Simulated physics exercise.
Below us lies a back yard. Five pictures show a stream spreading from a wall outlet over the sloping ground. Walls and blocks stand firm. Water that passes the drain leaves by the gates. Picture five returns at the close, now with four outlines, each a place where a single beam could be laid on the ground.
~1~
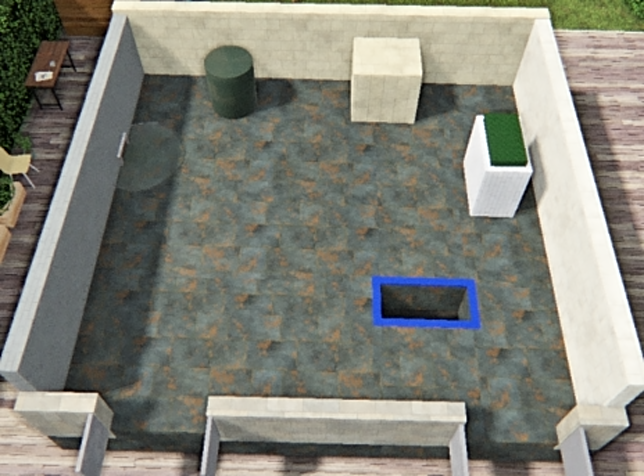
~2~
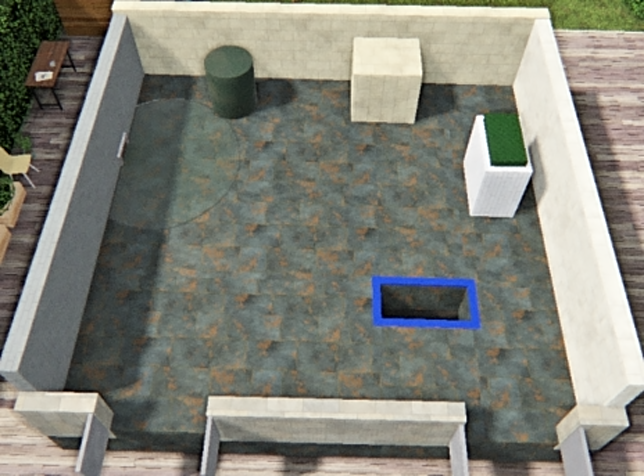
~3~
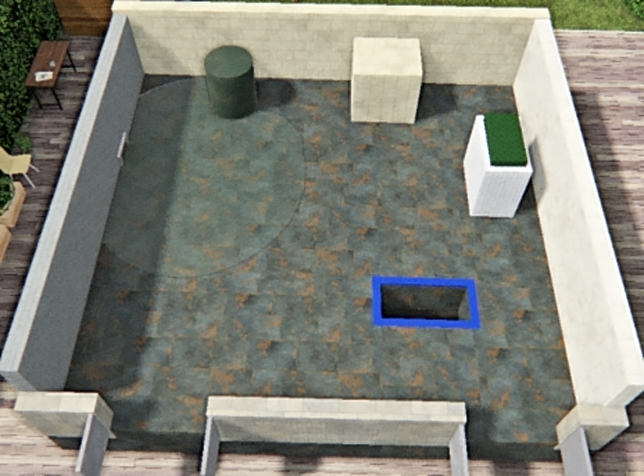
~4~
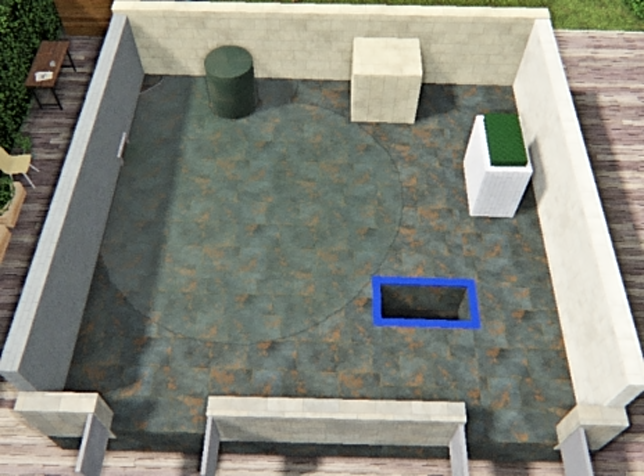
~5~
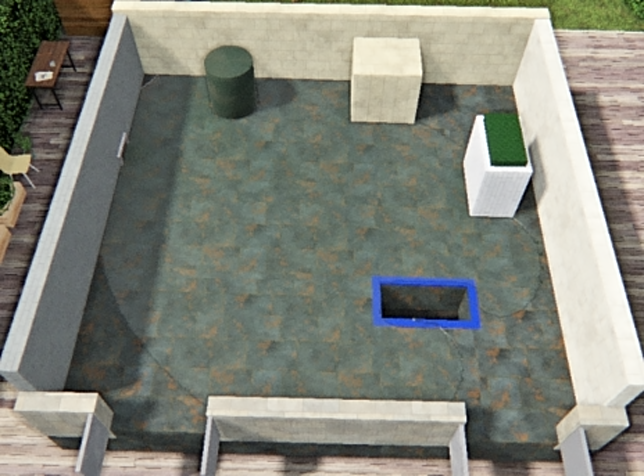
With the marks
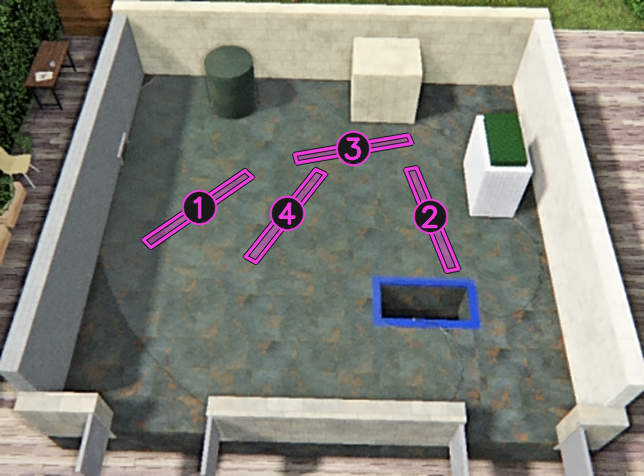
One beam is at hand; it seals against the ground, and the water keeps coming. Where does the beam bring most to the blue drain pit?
2 is best.
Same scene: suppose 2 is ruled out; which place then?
3 it is.
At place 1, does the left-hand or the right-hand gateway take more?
The right gate.
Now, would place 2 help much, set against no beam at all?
Yes.
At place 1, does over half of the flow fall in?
No.
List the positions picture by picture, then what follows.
The first frame shows outfall at (122, 150); blue drain pit at (425, 302); open gate at (505, 425); open gate at (165, 415); front seen at (175, 163), 3 % of the ground wet; blue drain pit still dry.
The second frame shows front seen at (233, 167), 11 % of the ground wet; blue drain pit still dry.
The third frame shows front seen at (290, 212), 23 % of the ground wet; blue drain pit still dry.
The fourth frame shows front seen at (371, 274), 45 % of the ground wet; blue drain pit still dry.
The fifth frame shows front seen at (532, 272), 71 % of the ground wet; blue drain pit taking water.
On the marked copy, 1 from (147, 243) to (248, 173); 2 from (411, 168) to (452, 270); 3 from (295, 158) to (409, 139); 4 from (250, 259) to (320, 171).
Choosing 1, about 26 % of the stream goes into the blue drain pit, about 73 % out by the gates.
Choosing 2, about 61 % of the stream goes into the blue drain pit, about 39 % out by the gates.
Choosing 3, about 38 % of the stream goes into the blue drain pit, about 61 % out by the gates.
Choosing 4, about 25 % of the stream goes into the blue drain pit, about 74 % out by the gates.
